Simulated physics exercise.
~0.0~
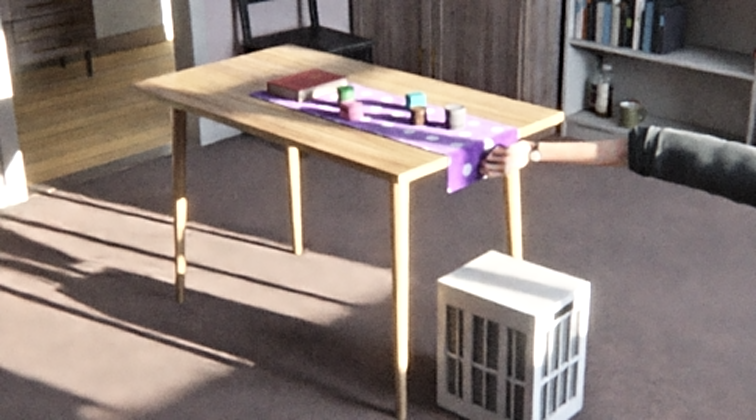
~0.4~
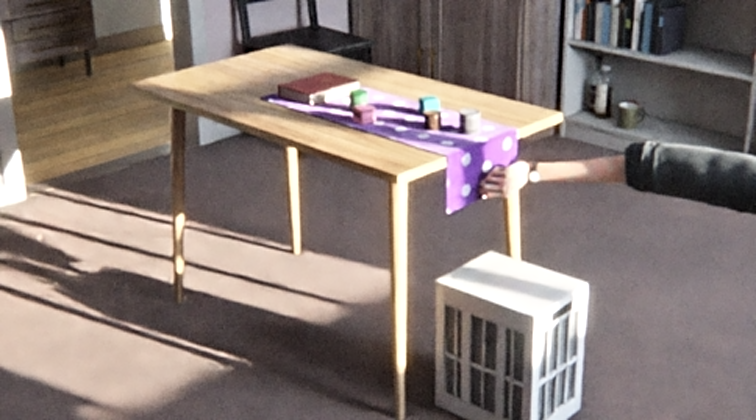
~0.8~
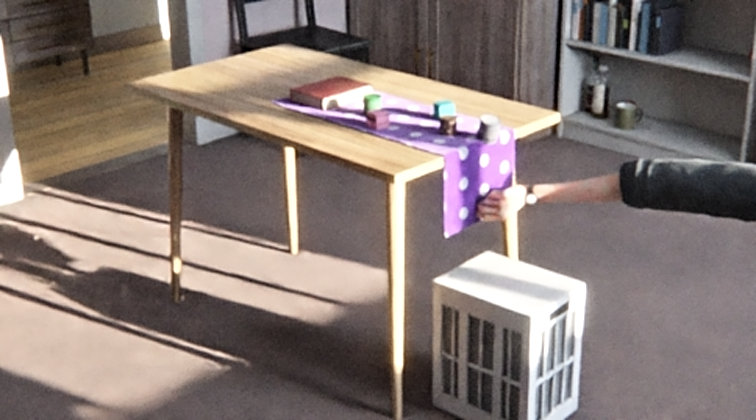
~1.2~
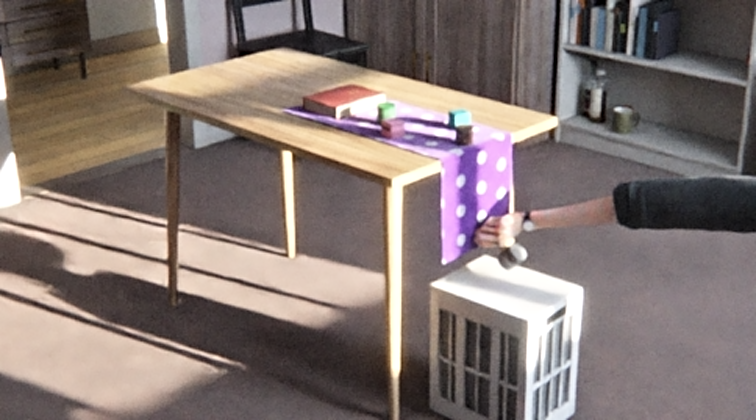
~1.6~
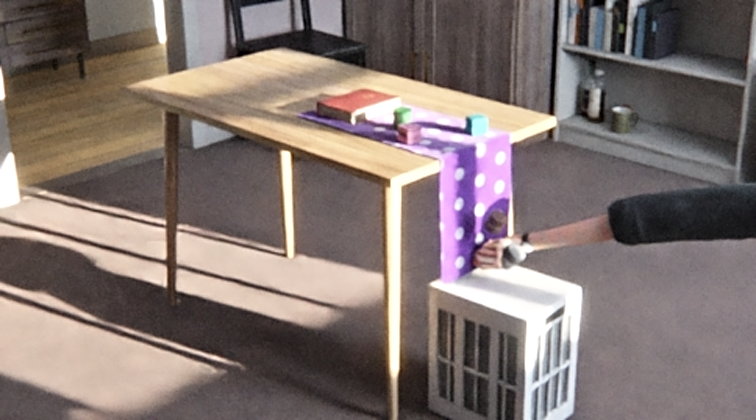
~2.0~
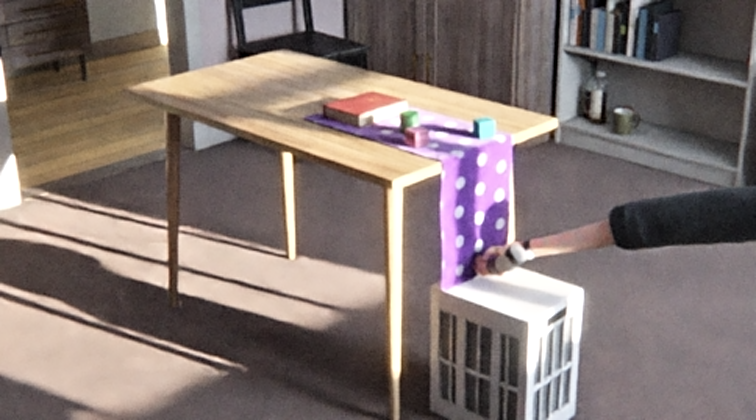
In a sunlit room, a hand slowly pulled a purple polka-dot runner down over a table's edge, drawing a book and small objects along until two little pots dropped off and the cloth's end reached the white crate, leaving the rest on top.
